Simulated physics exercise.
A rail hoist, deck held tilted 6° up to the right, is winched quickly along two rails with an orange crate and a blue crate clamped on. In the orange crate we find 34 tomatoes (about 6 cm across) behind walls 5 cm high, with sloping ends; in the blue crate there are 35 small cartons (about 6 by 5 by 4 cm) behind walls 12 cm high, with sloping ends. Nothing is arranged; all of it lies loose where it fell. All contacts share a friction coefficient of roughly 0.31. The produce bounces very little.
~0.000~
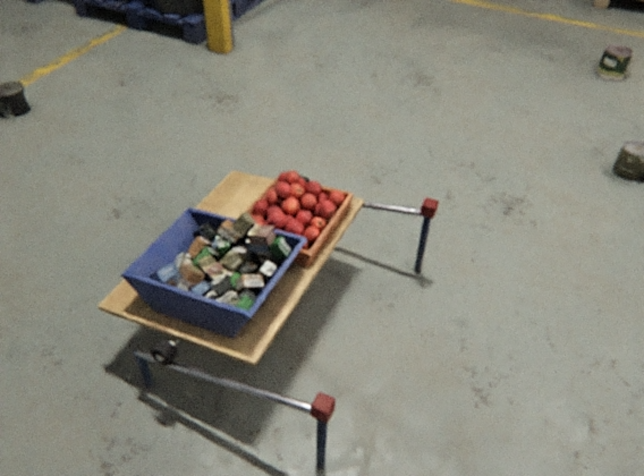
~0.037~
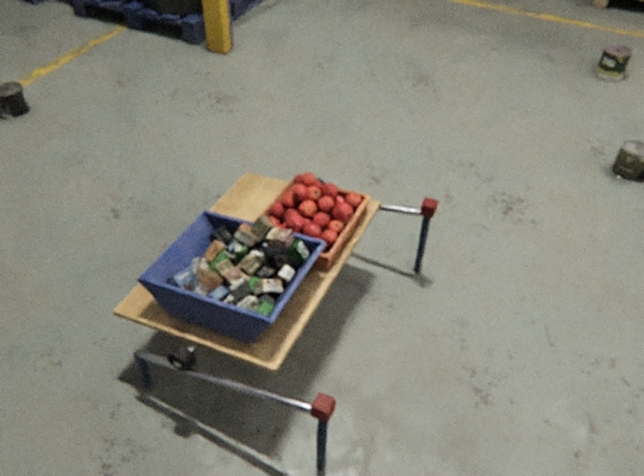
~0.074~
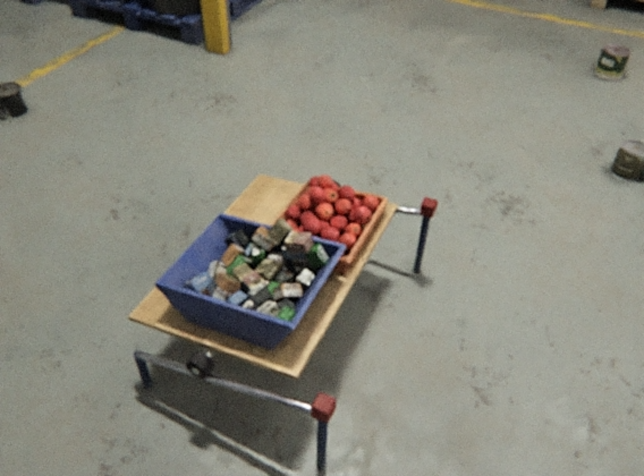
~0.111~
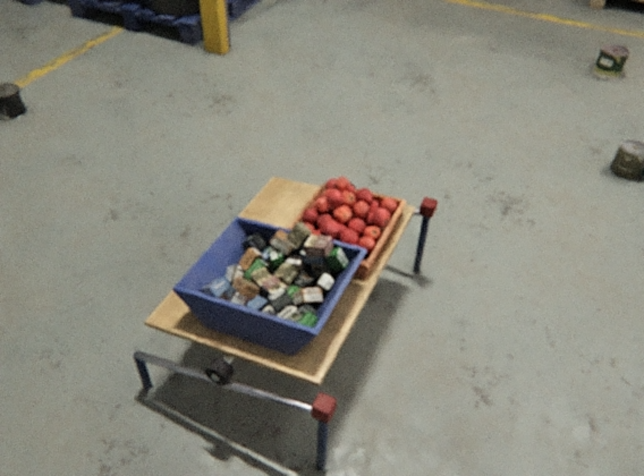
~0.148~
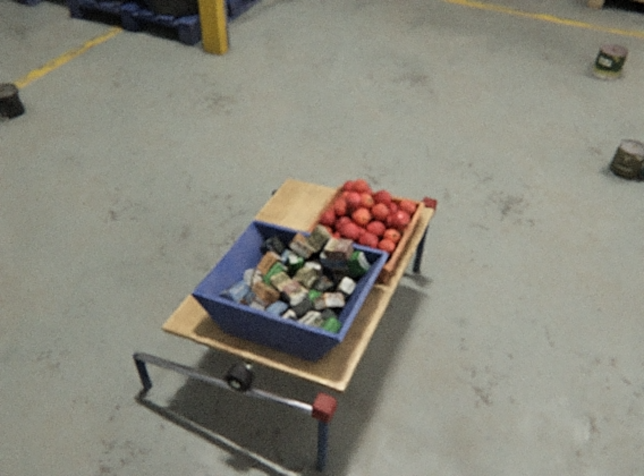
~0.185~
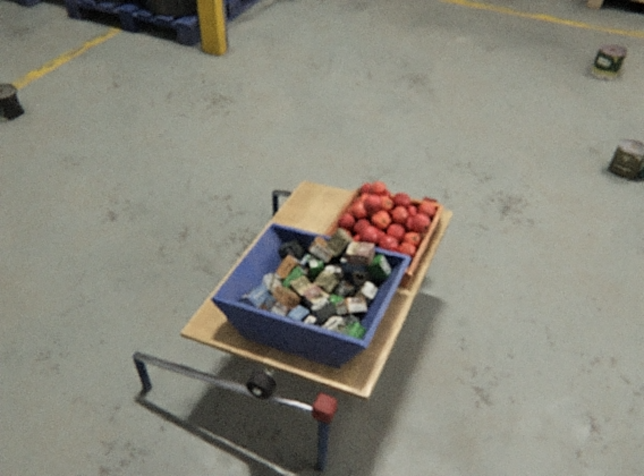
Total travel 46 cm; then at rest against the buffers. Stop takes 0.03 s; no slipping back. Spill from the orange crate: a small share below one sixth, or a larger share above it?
Above one sixth.
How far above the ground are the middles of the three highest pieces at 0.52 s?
About 56 cm.
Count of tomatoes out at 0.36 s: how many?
Around 1 at that point.
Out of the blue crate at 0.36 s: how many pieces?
Estimate for the blue crate by then: Some 0 out.
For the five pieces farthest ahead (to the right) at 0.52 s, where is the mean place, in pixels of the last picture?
Centre approx. at (511, 261) px.
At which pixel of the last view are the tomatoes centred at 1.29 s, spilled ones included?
Middle: About (424, 241) px.
After 0.24 s, braking begins.
After 0.36 s, the orange crate is down by 1 of 34 and the blue crate has all 35.
After 0.52 s, the orange crate is down by 7 of 34 and the blue crate is down by 2 of 35.
After 0.74 s, the orange crate is down by 9 of 34 and the blue crate is down by 2 of 35.
When it is over (at 1.29 s), the orange crate is down by 9 of 34 and the blue crate is down by 2 of 35. Asked share, 9 of 34, 26 per cent.
